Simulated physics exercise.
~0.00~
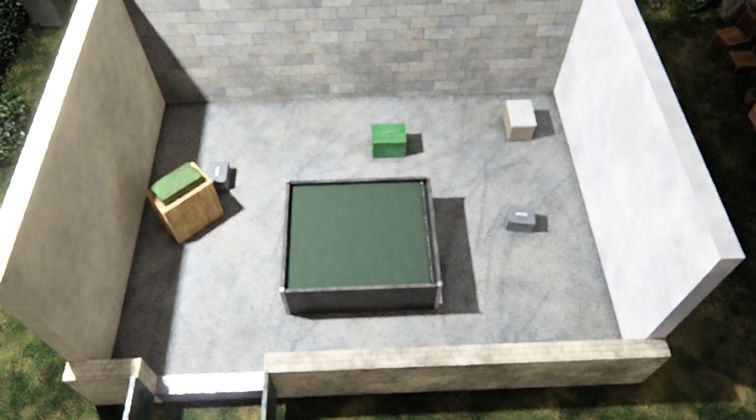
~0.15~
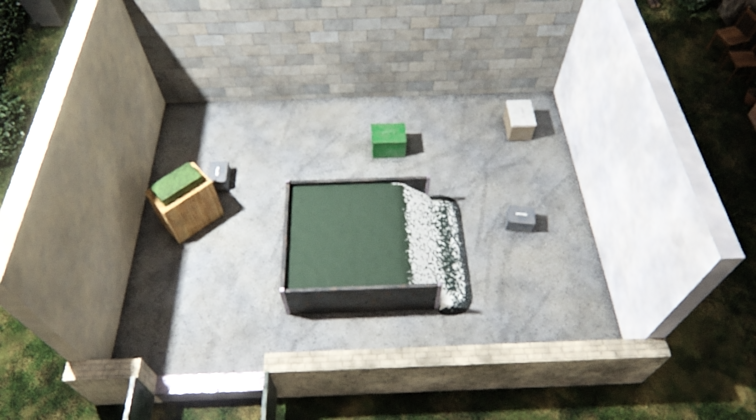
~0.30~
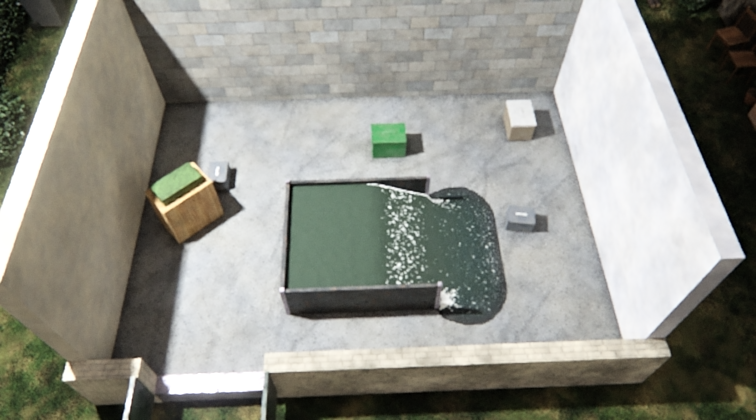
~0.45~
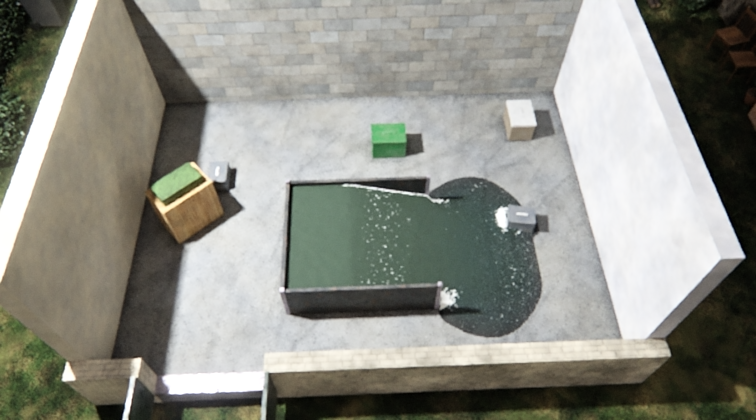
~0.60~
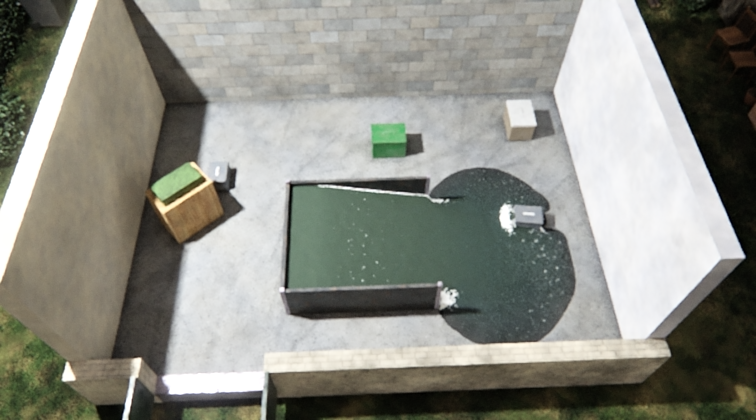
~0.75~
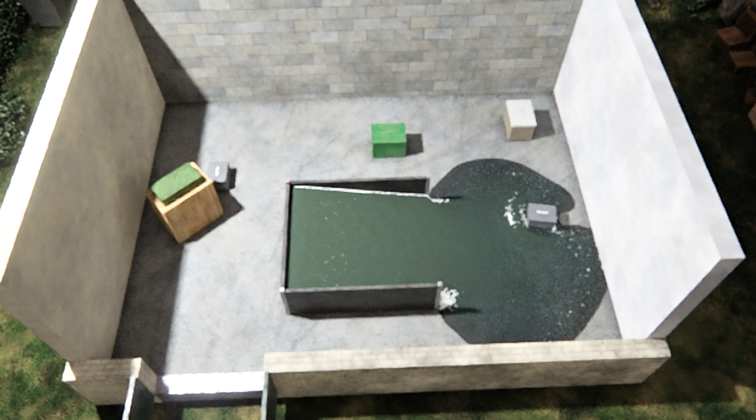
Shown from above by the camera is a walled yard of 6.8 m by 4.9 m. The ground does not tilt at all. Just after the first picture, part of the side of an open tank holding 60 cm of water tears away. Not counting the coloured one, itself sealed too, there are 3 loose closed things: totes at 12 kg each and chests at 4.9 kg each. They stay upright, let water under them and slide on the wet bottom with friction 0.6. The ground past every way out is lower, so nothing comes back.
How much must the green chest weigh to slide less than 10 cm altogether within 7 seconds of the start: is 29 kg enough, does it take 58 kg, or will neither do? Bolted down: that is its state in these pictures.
Honestly, the lighter one cuts it.
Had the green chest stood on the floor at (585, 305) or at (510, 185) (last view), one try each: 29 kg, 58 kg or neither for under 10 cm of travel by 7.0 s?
Well, nothing does it for the first, just the big one for the second.
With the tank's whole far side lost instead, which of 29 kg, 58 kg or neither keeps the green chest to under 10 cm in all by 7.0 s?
With that failure, no mass keeps it.
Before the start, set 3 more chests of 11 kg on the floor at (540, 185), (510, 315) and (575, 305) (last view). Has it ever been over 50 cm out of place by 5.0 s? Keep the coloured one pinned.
Order as listed: Outside the limit, outside the limit, outside the limit.
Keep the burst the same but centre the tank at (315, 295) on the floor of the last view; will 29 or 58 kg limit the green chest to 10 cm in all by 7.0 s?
Then it turns out the lighter mass already works.
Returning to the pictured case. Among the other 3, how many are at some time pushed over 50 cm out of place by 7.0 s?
That makes 2.
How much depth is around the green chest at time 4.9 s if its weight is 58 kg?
Close to 4 cm deep.
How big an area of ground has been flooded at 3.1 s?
Flooded: Near 16 m2.
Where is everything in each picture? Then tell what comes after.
The first picture shows the green chest at (389, 133) rests on the ground; 3.4 m2 under water; 0 of 4 have shifted.
The second picture shows the green chest at (389, 133) rests on the ground; water covers 4.4 m2; 0 of 4 have shifted.
The third picture shows the green chest at (389, 133), on the bottom; 5.4 m2 under water; 0 of 4 have shifted.
The fourth picture shows the green chest at (389, 133) rests on the ground; water covers 6.7 m2; 0 of 4 have shifted.
The fifth picture shows the green chest at (389, 133) rests on the ground; 8.2 m2 under water; 1 of 4 have shifted.
The sixth picture shows the green chest at (389, 133) rests on the ground; 9.8 m2 under water; 1 of 4 have shifted.
After 1.4 s the green chest would be 0 cm from its start with 29 kg and 0 cm from its start with 58 kg; 0 cm of water round it then.
After 3.1 s the green chest would be 0 cm from its start with 29 kg and 0 cm from its start with 58 kg; 0 cm of water round it then.
After 4.9 s the green chest would be 0 cm from its start with 29 kg and 0 cm from its start with 58 kg; 4 cm of water round it then.
After 7.0 s the green chest would be 0 cm from its start with 29 kg and 0 cm from its start with 58 kg; 5 cm of water round it then.
